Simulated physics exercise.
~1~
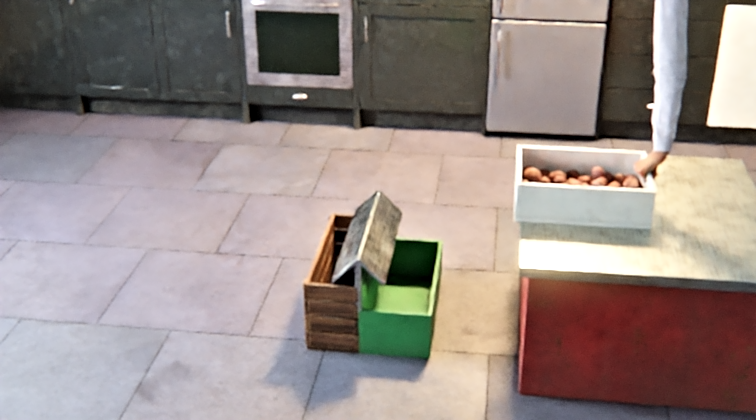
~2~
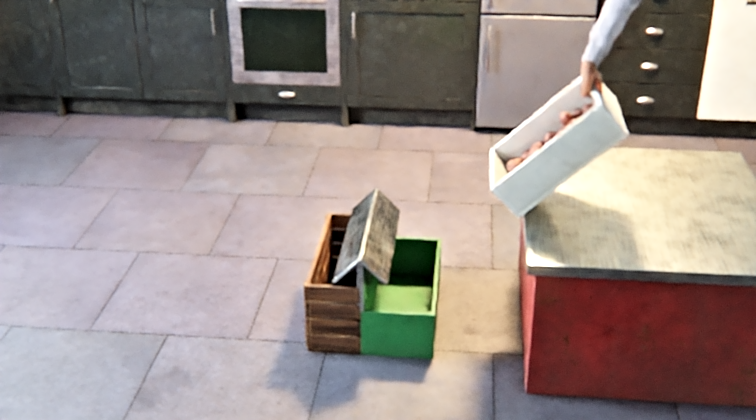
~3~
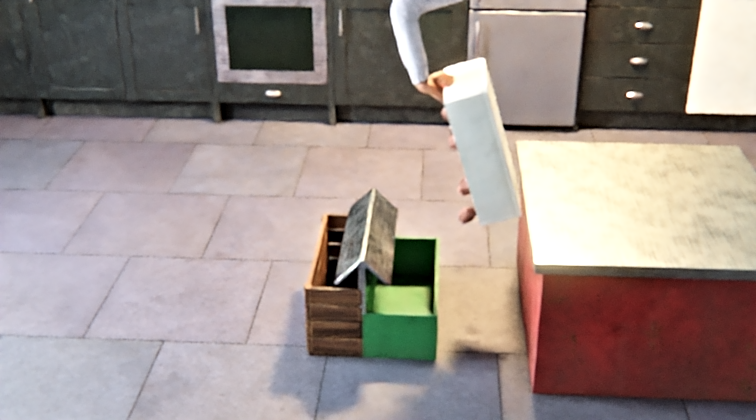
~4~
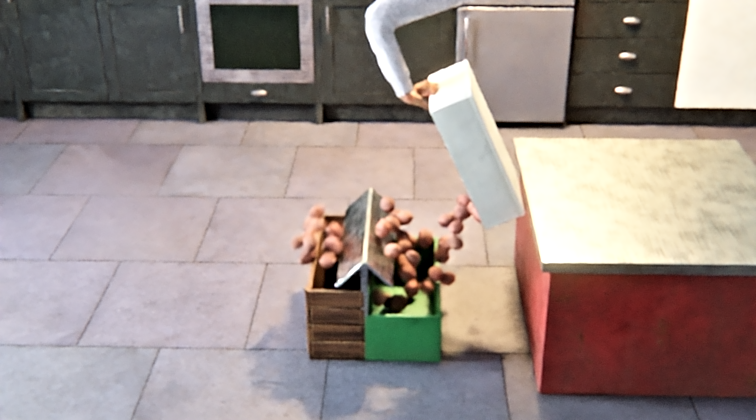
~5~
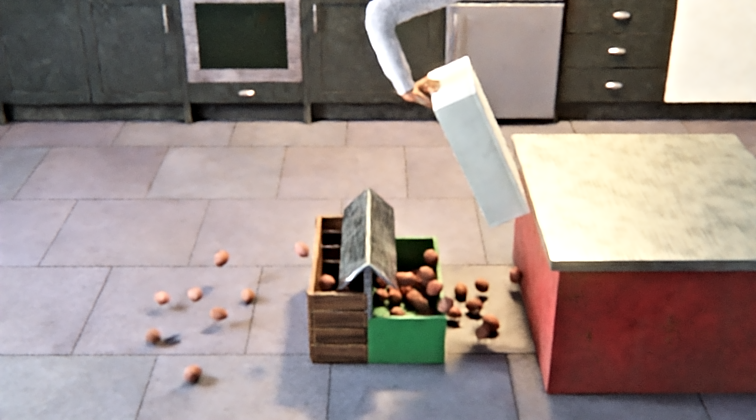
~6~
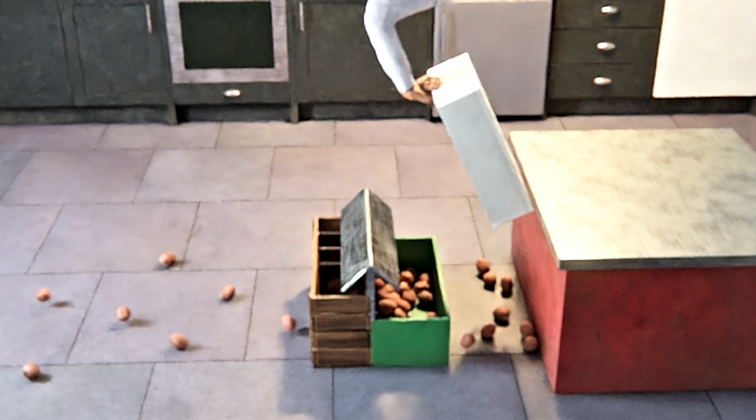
The video shows a hand lifting a white crate off a bench and tipping it until reddish potatoes pour onto a ridged divider between green and wooden troughs, many landing in the green one while others scatter across the floor on both sides, the crate staying tilted above.
